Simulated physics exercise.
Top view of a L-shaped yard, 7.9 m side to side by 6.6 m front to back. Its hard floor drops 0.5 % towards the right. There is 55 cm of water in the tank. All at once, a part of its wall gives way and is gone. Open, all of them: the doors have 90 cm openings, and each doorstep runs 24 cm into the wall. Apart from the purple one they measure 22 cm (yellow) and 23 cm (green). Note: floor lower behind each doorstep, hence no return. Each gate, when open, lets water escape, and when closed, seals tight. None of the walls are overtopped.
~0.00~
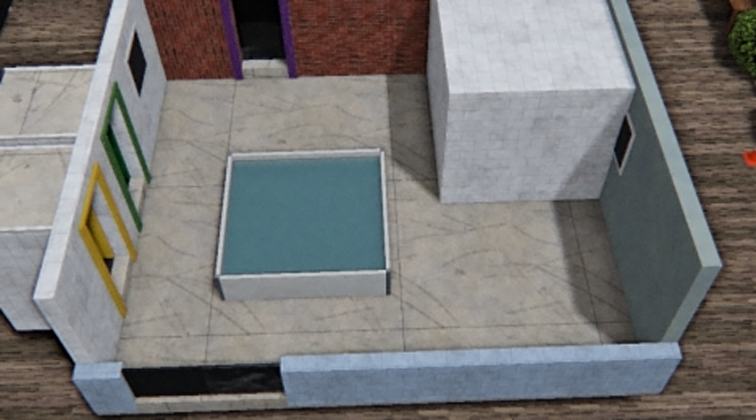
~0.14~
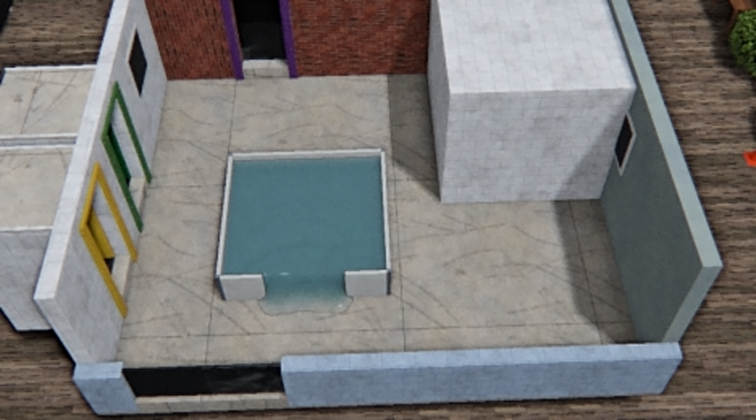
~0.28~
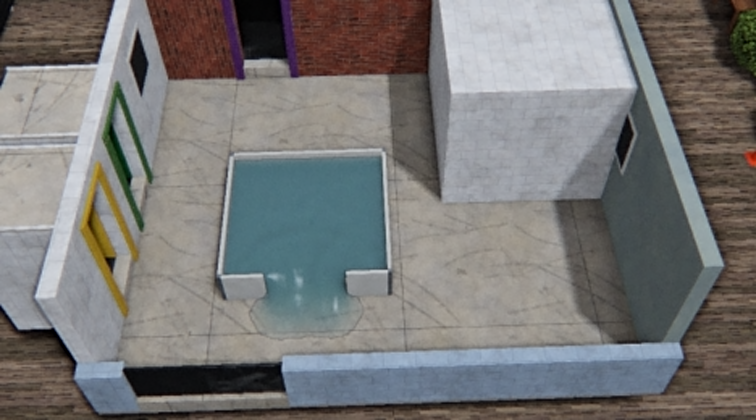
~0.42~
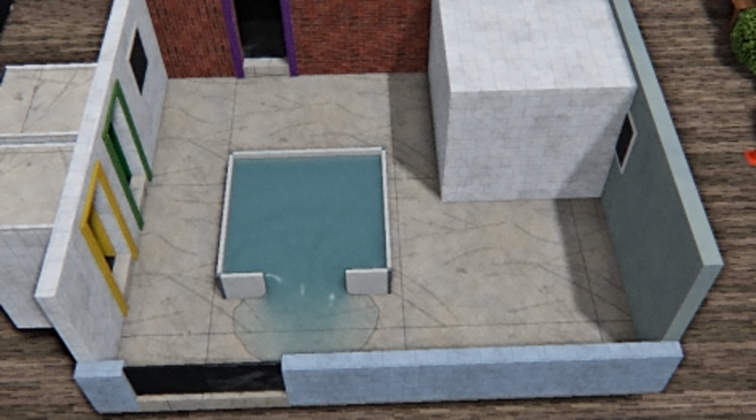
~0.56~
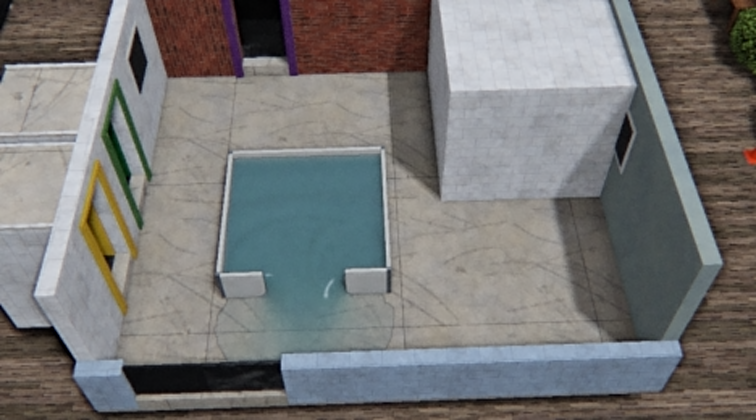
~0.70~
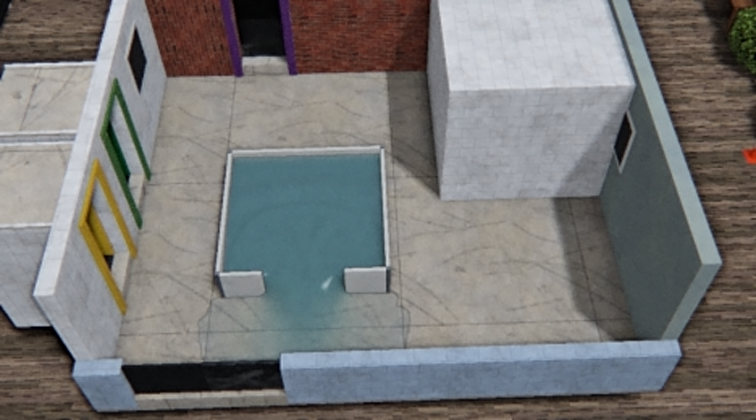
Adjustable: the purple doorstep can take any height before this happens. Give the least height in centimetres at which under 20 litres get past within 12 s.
7.5 cm.
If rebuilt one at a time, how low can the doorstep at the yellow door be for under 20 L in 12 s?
The yellow door needs around 8.5 cm.
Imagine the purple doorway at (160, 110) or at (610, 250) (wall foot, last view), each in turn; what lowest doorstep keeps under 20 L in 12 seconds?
9.0 and 11.5 cm.
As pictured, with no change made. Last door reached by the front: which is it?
The purple door.
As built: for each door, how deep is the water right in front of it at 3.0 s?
Depth at purple 0 cm, at yellow 13 cm, at green 2 cm.
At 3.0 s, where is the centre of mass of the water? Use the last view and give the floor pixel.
The centre of all the water is around (309, 277).
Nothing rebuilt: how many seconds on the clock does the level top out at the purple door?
That happens close to 5.5 s on the clock.
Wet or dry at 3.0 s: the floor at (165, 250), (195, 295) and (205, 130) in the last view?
I'd mark them touched by the flood, touched by the flood and spared by the flood, respectively.
After 1.4 s water covers 15 % of the floor, deepest (42 cm) near (307, 368); it has not reached the purple door.
After 3.0 s water covers 45 % of the floor, deepest (32 cm) near (111, 385); it has not reached the purple door.
After 12.0 s water covers 100 % of the floor, deepest (14 cm) near (610, 369); 7 cm at the purple door, 0 litres in over its 26 cm doorstep.
At the purple door as built, the water arrived by 5.2 s and peaked near 12 cm at 5.6 s.
With a doorstep of 6.5 cm, 31 litres would have come in within the 12 s; with 8.5 cm, 10 litres. So under 20 litres takes about 7.5 cm.
